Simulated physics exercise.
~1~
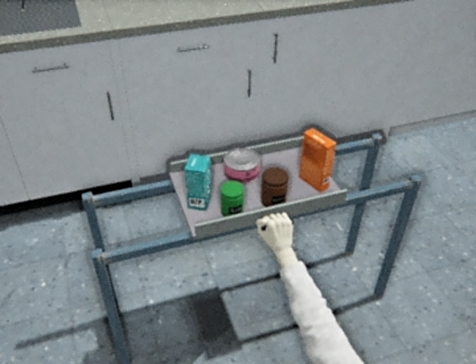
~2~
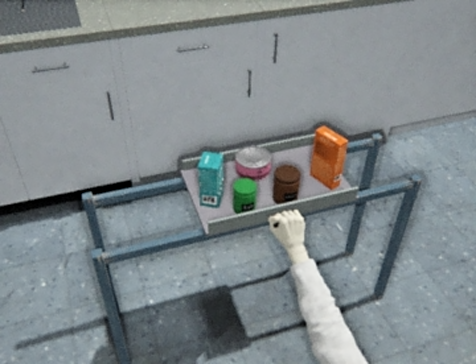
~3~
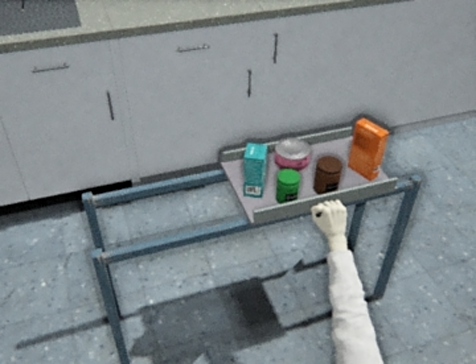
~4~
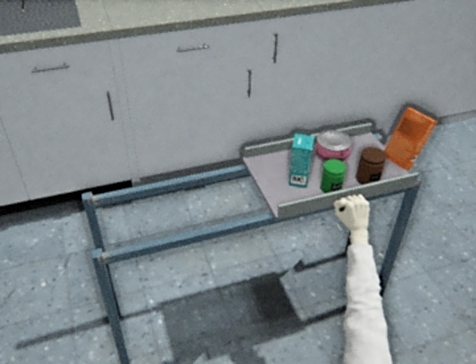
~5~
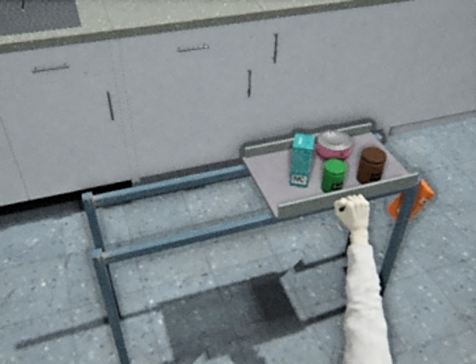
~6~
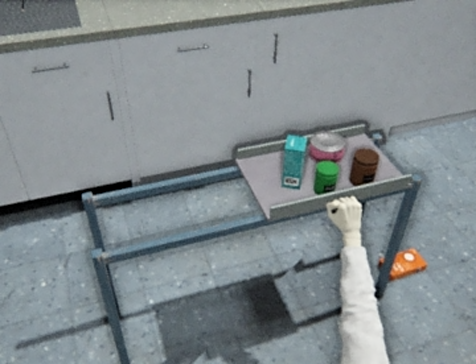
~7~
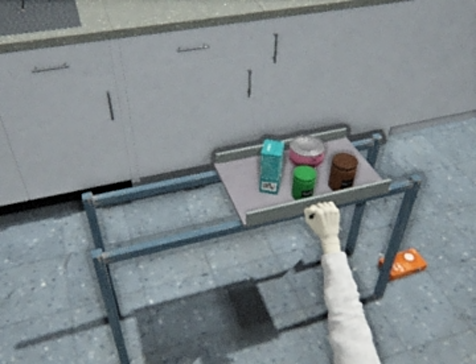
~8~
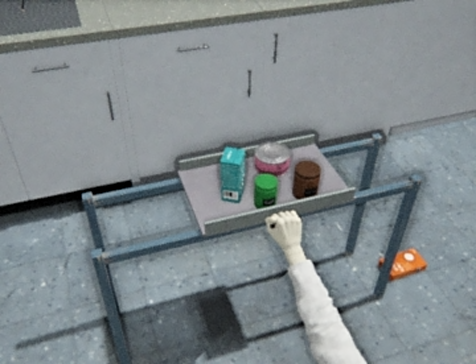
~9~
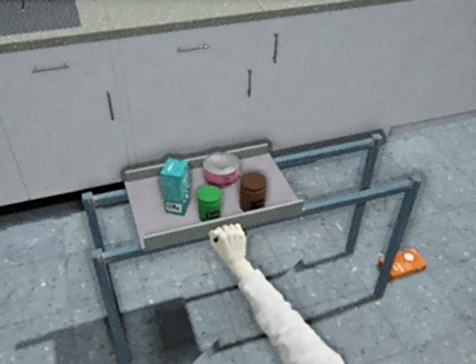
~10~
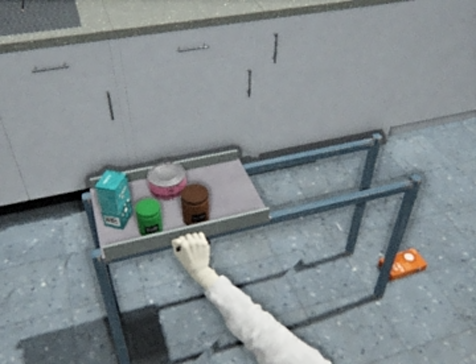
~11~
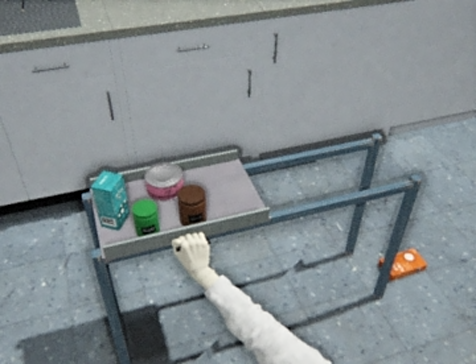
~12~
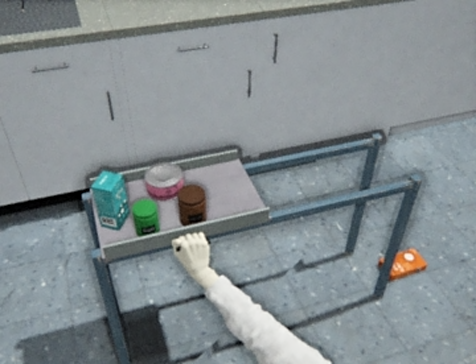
To begin with, a white-sleeved arm with a pale hand rests at the near edge of a shallow tray on a blue metal frame, holding a turquoise carton, a green jar, a pink tub, a brown jar and an orange packet. The hand and tray move right, and as they reach the right end the orange packet leans outward. It drops upside down over that end and lands on its side on the floor. The tray then travels left across the frame to the far end. There it stays, the remaining four items upright aboard.
